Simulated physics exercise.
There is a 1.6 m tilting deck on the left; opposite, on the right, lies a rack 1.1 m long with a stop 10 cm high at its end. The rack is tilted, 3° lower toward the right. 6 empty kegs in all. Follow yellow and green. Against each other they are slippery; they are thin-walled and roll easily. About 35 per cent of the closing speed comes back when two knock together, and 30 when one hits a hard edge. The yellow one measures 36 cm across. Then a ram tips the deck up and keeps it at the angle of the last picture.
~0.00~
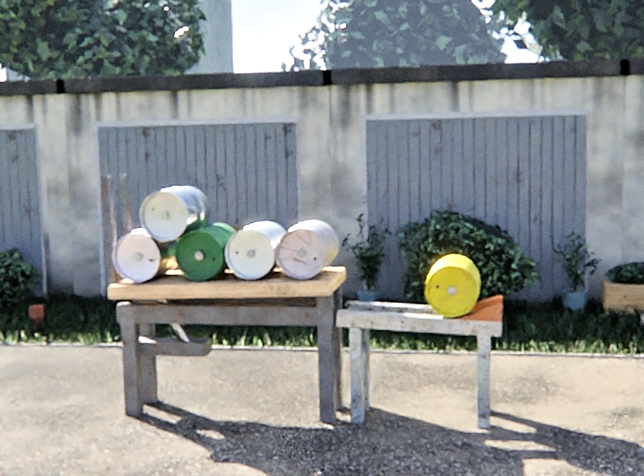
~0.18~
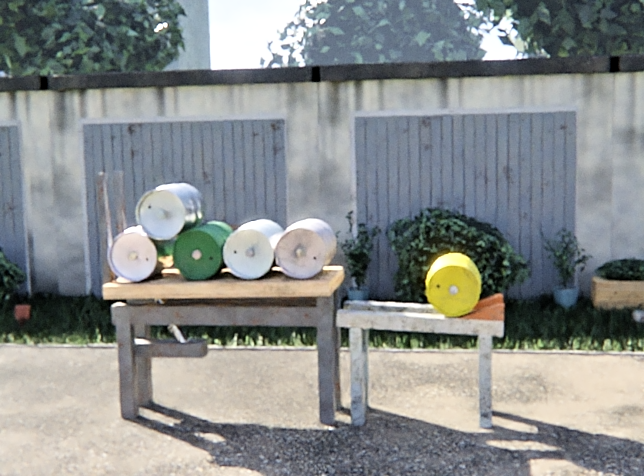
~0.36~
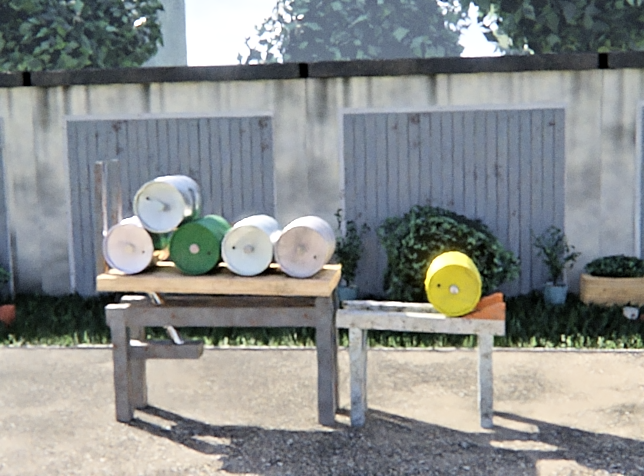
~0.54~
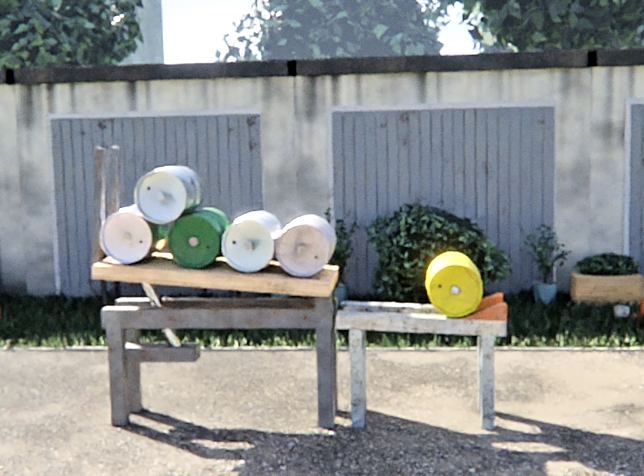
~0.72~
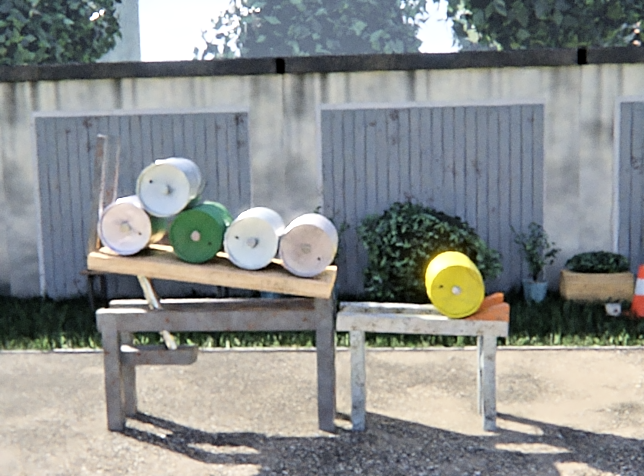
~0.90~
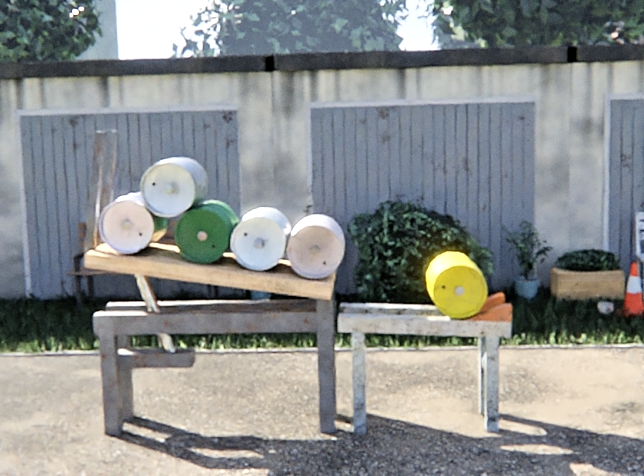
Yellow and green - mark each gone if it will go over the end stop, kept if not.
Yellow keg: Kept, green: Kept.
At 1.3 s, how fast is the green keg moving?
Close to 0.7 m/s at that moment.
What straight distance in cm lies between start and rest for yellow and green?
Displacement: Yellow 15, green 90.
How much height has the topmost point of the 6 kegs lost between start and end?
About 15 cm lower.
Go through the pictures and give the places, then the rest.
The first frame shows yellow at (451, 292), green at (198, 256); deck tilted 1° back; stop top at (500, 308).
The second frame shows yellow at (453, 291), green at (195, 255); deck tilted 1° back.
The third frame shows yellow at (454, 291), green at (193, 249); deck tilted 1° to the rack.
The fourth frame shows yellow at (455, 291), green at (193, 242); deck tilted 5° to the rack.
The fifth frame shows yellow at (457, 292), green at (195, 237); deck tilted 8° to the rack.
The sixth frame shows yellow at (460, 292), green at (201, 237); deck tilted 9° to the rack.
After 1.3 s, yellow is on the rack, 35 cm from the rack's far end; green is on the deck, 65 cm from the hinge, rolling right; 0 past the stop so far.
After 1.6 s, green is on the deck, 40 cm from the hinge, rolling right; no change for yellow; 0 past the stop so far.
After 2.1 s, yellow is on the rack, 25 cm from the rack's far end, rolling right; green is on the deck, 15 cm from the hinge, rolling right; 0 past the stop so far.
At rest (2.6 s), yellow is on the rack, 20 cm from the rack's far end; green is on the deck, 10 cm from the hinge; 0 past the stop so far.
